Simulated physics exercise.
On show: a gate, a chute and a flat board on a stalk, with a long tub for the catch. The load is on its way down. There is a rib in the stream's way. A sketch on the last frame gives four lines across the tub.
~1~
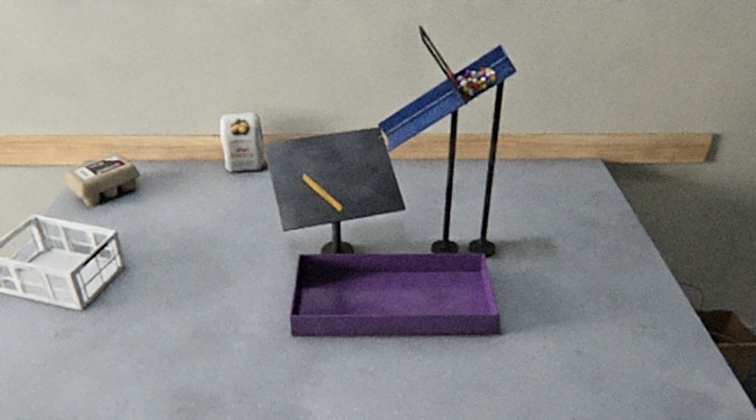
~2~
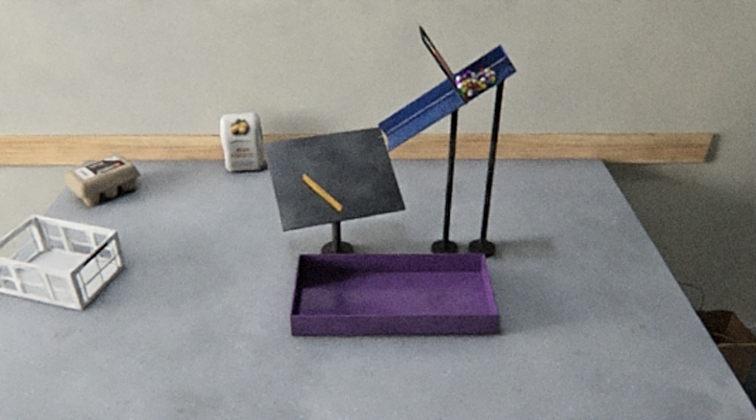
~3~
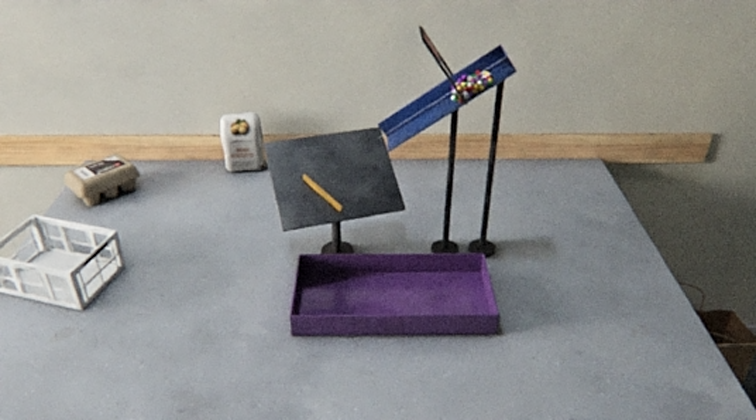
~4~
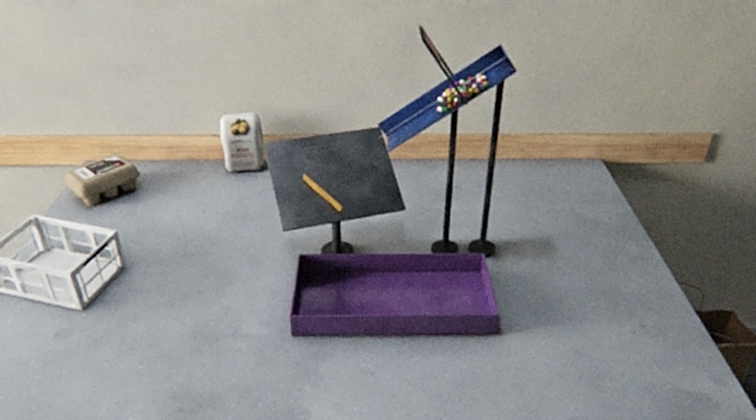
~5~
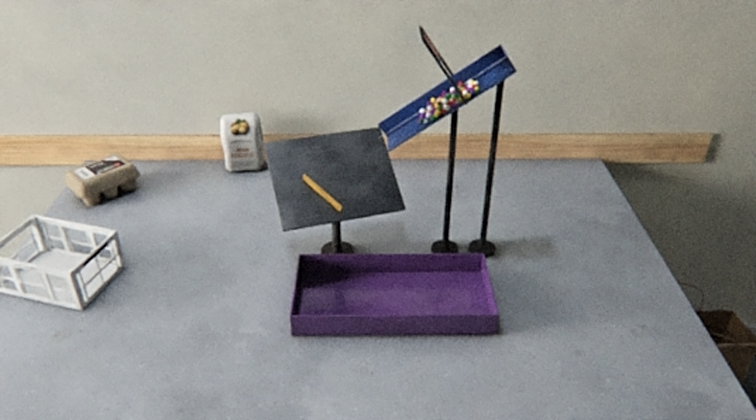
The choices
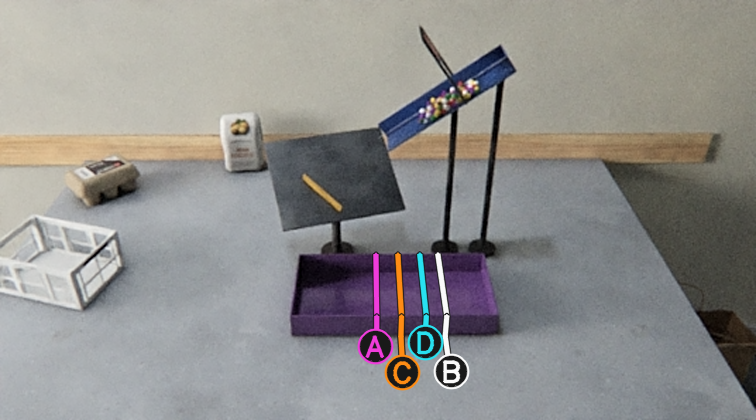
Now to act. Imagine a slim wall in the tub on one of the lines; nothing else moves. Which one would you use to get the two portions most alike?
Line A.
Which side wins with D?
More lands on the left.
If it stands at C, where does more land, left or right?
The left side.
On the marked copy, line A crosses the front rim at (376, 315); line B crosses the front rim at (446, 315); line C crosses the front rim at (401, 315); line D crosses the front rim at (426, 315).
If A is chosen, of what is caught, about half on the left of the divider, about half on the right.
If B is chosen, of what is caught, all on the left of the divider, none on the right.
If C is chosen, of what is caught, nearly all on the left of the divider, a stray few on the right.
If D is chosen, of what is caught, nearly all on the left of the divider, a stray few on the right.
